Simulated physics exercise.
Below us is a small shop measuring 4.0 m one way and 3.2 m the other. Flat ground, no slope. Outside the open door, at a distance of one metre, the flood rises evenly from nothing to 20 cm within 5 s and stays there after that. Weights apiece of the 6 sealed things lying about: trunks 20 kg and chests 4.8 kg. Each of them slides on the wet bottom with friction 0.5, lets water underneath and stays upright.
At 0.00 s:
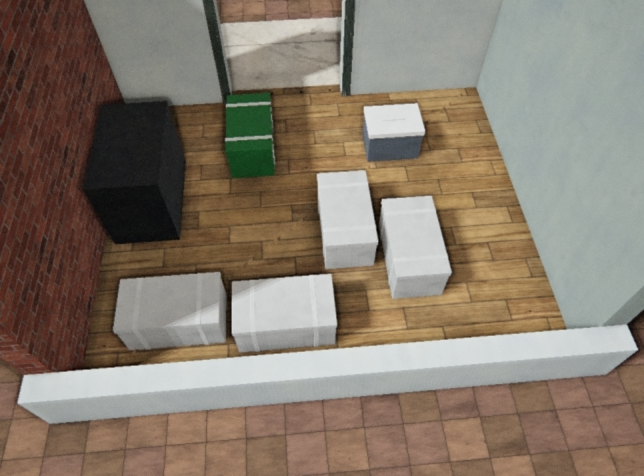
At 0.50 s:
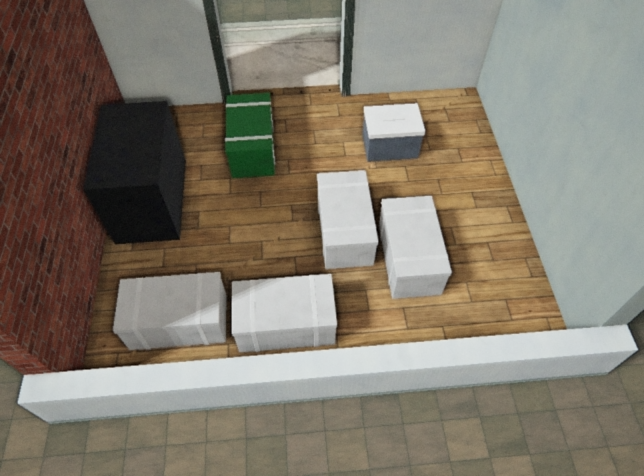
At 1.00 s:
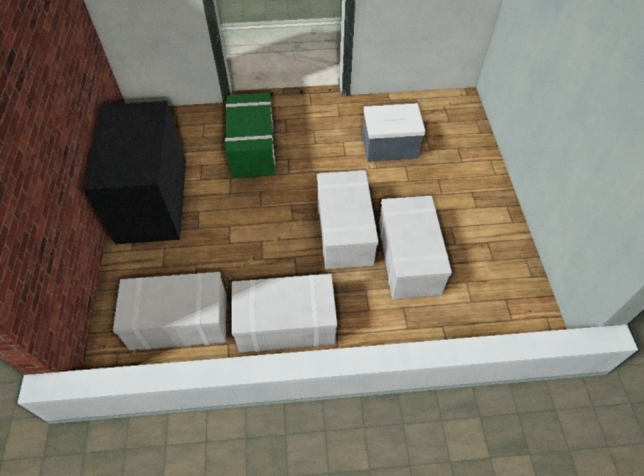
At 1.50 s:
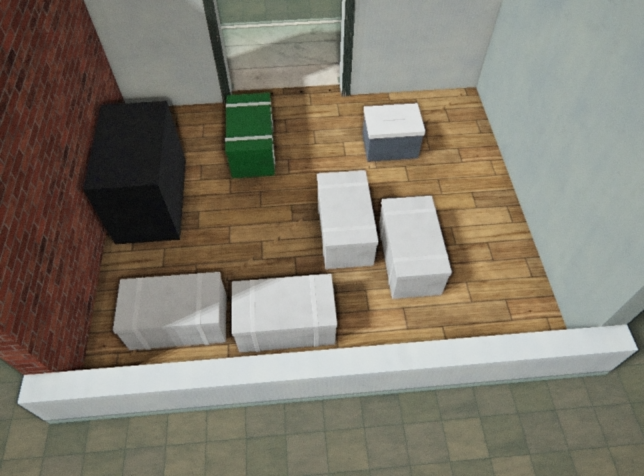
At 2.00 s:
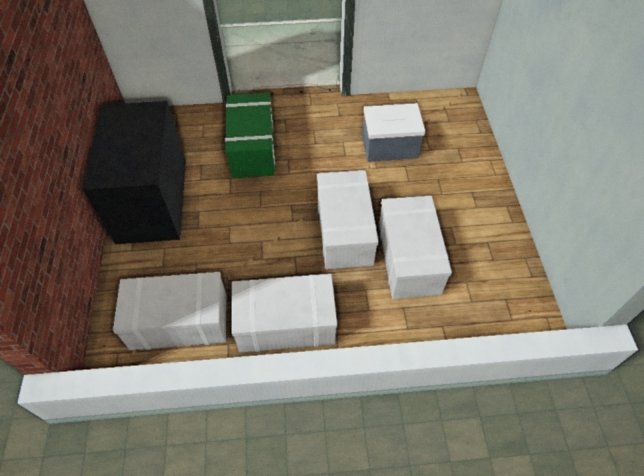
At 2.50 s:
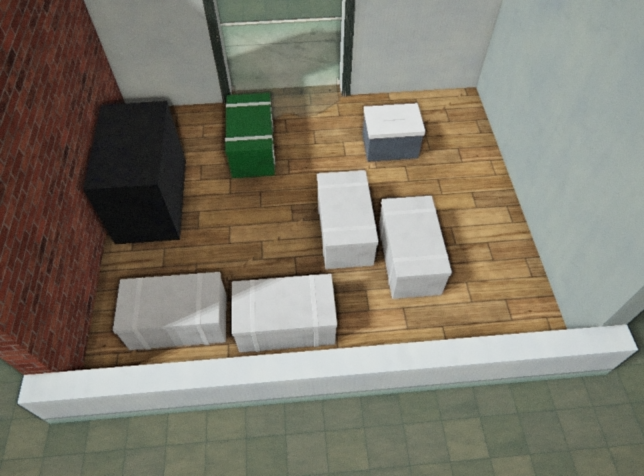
Small wood-floored shop with trunks and chests sitting still as murky greenish water covers the reddish paving outside and reaches the open doorway.
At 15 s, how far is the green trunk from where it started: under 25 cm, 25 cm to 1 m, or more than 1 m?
Prediction: It relocates a long stretch.
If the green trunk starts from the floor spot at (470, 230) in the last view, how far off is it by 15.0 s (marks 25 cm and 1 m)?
It gets carried off.
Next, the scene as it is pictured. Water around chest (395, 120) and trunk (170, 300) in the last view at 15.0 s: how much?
9 and 18 cm.
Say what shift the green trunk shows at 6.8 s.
It has shifted about 120 cm.
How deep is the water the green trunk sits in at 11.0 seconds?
The depth there is around 13 cm.
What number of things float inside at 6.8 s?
At that time the total is 1.
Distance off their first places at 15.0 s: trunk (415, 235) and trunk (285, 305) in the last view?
Respectively 140 and 40 cm.
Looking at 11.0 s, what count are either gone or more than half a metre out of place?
By my tally, 4.
After 3.5 s the green trunk is near (249, 121), 0.0 m from its start, aground; 0 afloat.
After 6.8 s the green trunk is near (221, 211), 1.1 m from its start, afloat; 1 afloat.
After 11.0 s the green trunk is near (225, 265), 1.7 m from its start, afloat; 6 afloat.
After 15.0 s the green trunk is near (222, 253), 1.6 m from its start, afloat; 6 afloat.
